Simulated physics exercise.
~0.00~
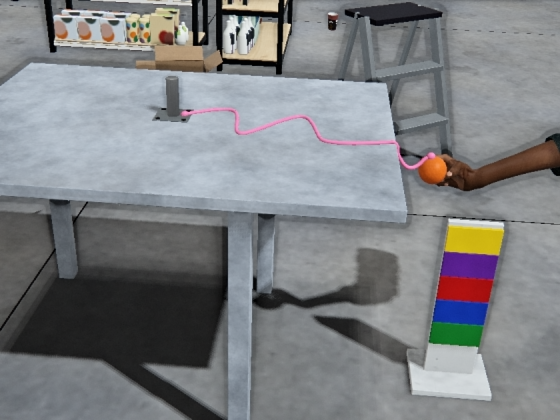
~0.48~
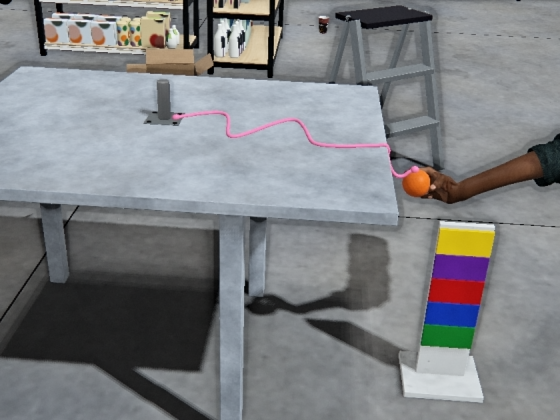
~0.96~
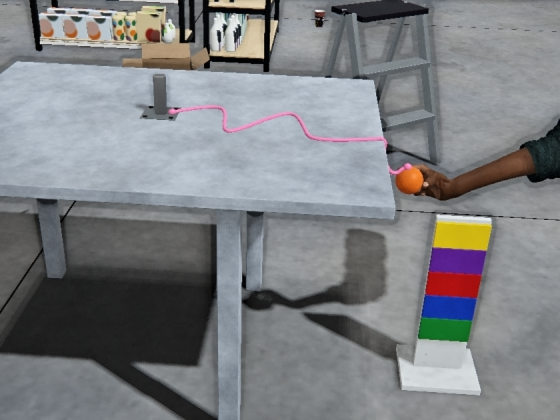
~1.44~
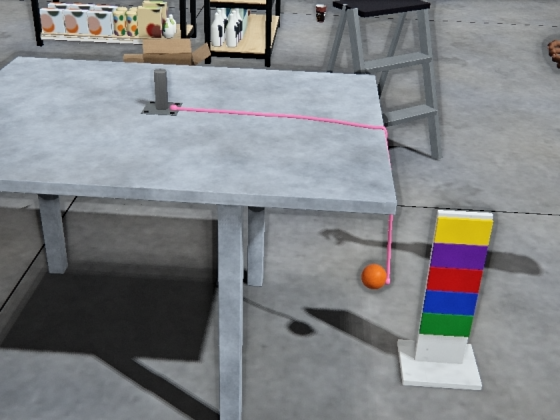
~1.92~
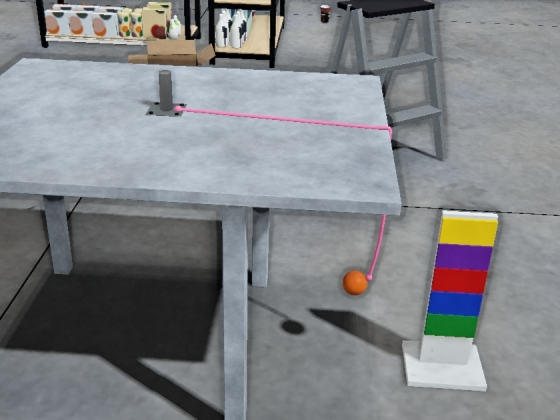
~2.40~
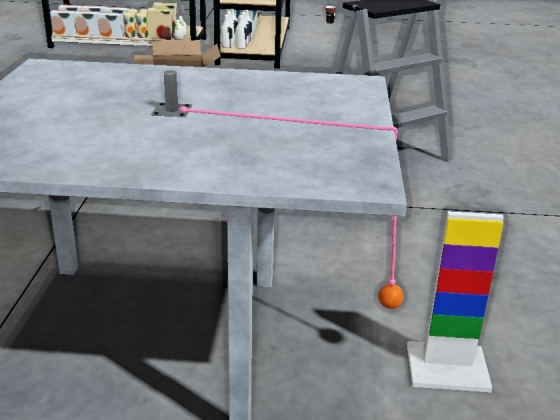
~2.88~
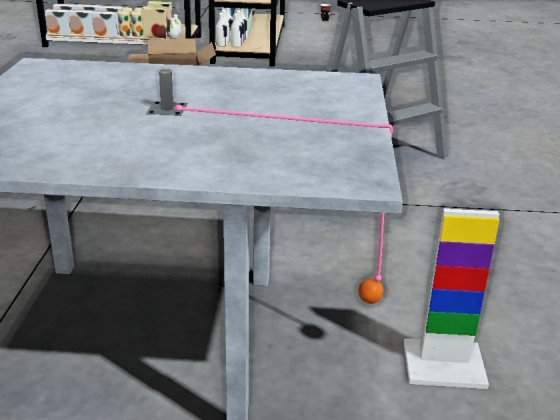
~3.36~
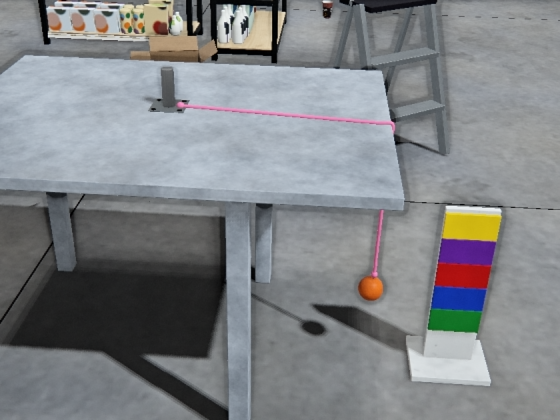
An orange held by a hand on a slack pink cord beside a grey table is released and drops below the edge as the cord pulls taut, swings left and right beside a striped board, and finally hangs almost still, level with the blue band.
